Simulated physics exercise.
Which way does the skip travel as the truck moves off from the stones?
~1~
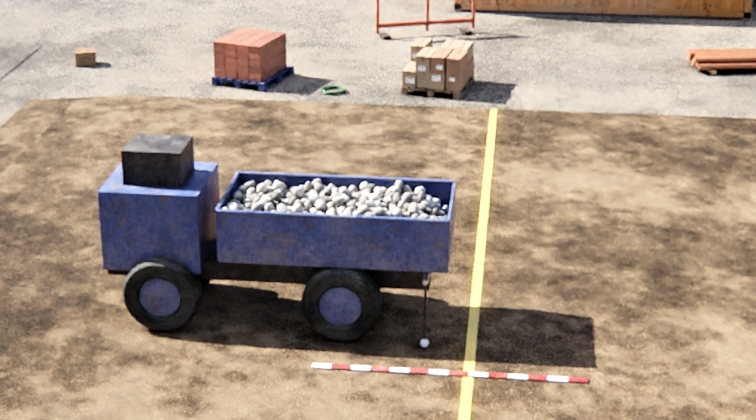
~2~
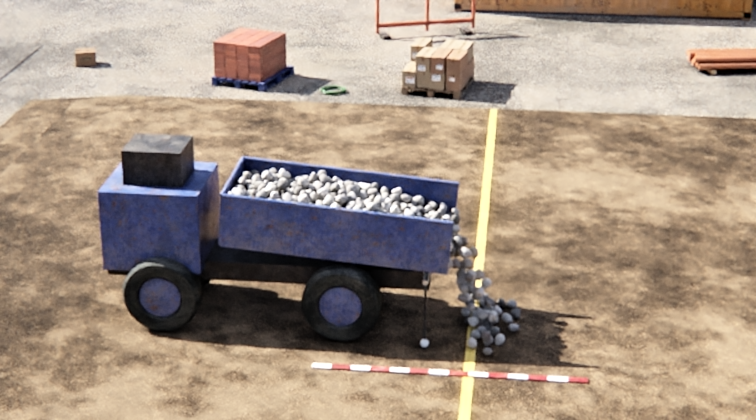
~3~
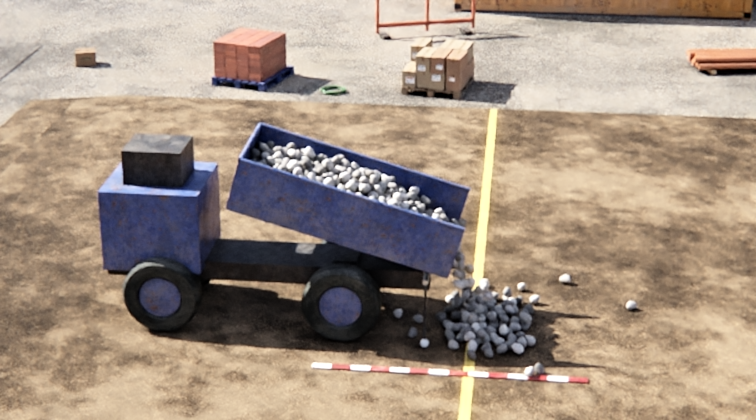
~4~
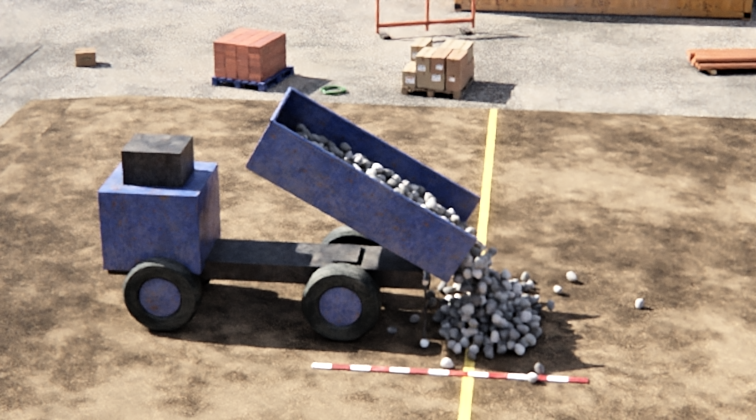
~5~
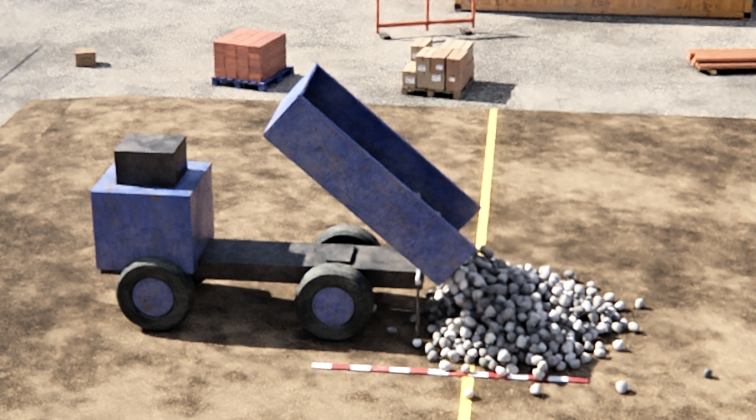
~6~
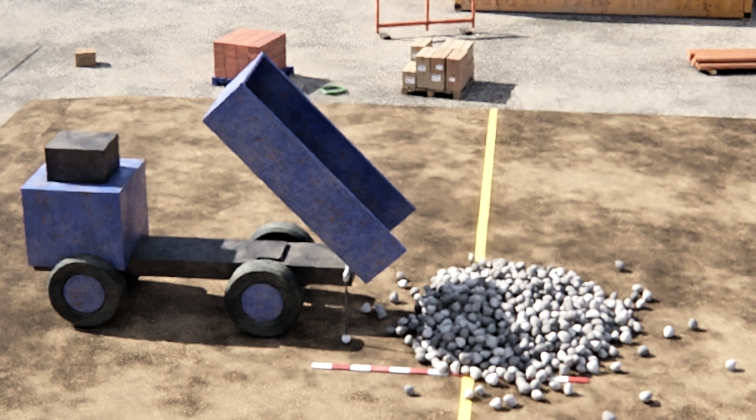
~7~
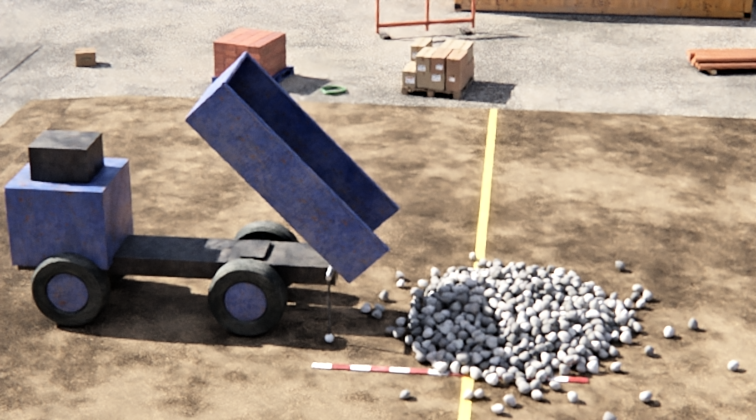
The skip moves to the left, carried away from the heap while it stays tipped up.
